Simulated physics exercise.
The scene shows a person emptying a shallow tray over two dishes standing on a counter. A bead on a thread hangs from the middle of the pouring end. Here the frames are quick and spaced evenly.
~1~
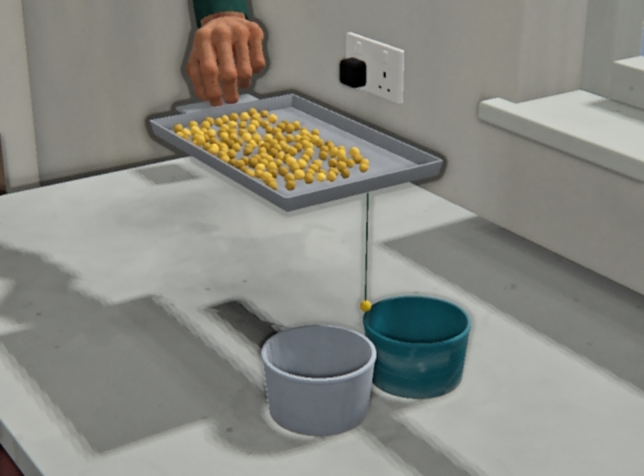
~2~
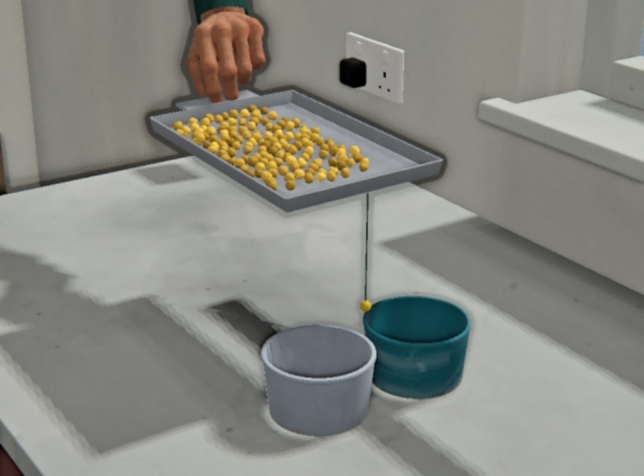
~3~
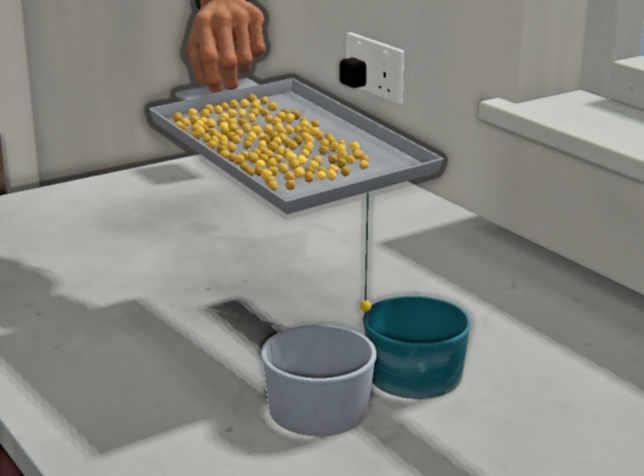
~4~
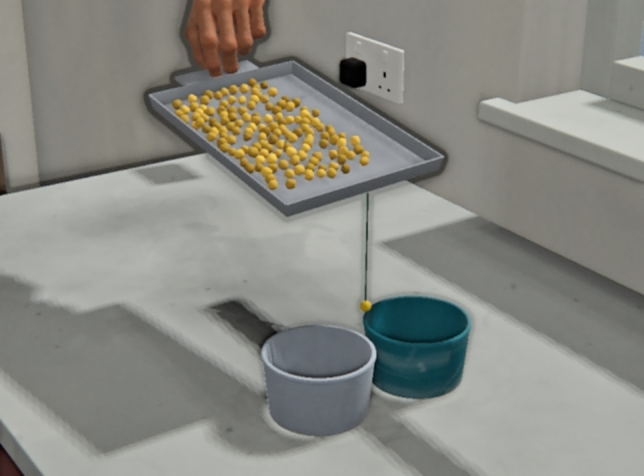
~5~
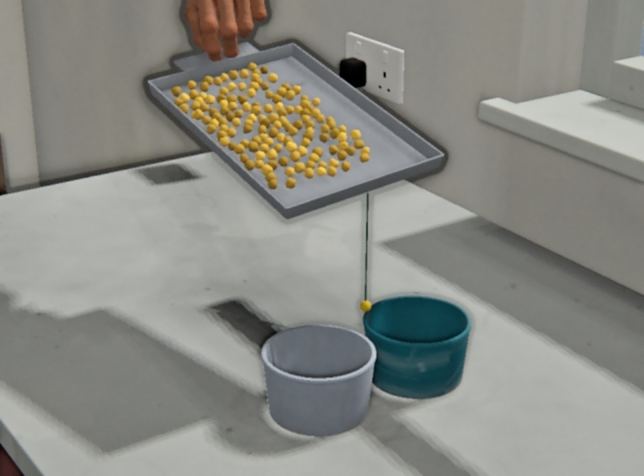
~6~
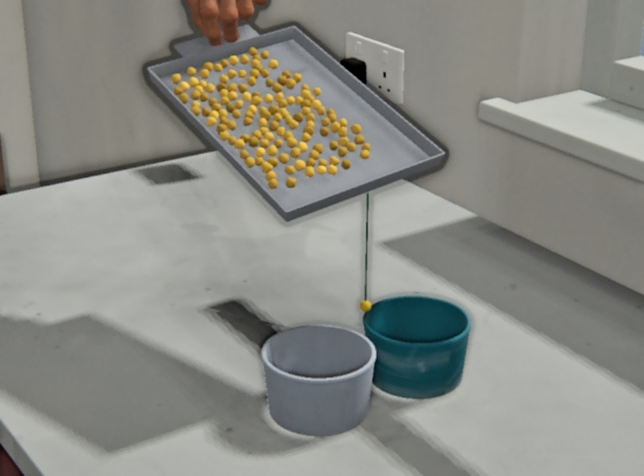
The footage shows a hand holding a shallow grey tray of small yellow balls above a grey dish and a teal dish on a counter, gradually raising the handle end so the tray slants more steeply, its left front corner dipping slightly.
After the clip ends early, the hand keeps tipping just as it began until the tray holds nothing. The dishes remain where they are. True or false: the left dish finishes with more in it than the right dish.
True.
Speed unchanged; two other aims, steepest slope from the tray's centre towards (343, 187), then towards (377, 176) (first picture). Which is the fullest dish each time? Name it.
The leftmost dish, then the rightmost dish.
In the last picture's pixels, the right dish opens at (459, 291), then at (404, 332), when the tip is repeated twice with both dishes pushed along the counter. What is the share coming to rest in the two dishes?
Close to 10 per cent, followed by close to 80 per cent.
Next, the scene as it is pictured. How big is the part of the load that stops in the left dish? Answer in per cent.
It comes to roughly 70 percent of the load.
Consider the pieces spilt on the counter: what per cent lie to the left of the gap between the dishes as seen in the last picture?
About 60 percent of the spill.
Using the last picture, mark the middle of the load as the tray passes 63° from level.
Around (302, 162).
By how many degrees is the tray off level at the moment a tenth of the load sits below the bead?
Roughly 80 degrees of turn.
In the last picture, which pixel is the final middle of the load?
The centre settles at about (321, 406).
Soon after the last picture, tray tipped steeply; nearly all on the tray; a stray few in the air.
A little later, tray tipped past a quarter turn; most on the tray; a small part in the left dish; a stray few outside both; a stray few in the air.
Later still, tray tipped past a quarter turn; most in the left dish; about a quarter outside both.
At rest, tray tipped past a quarter turn; most in the left dish; none in the right dish; about a quarter outside both.
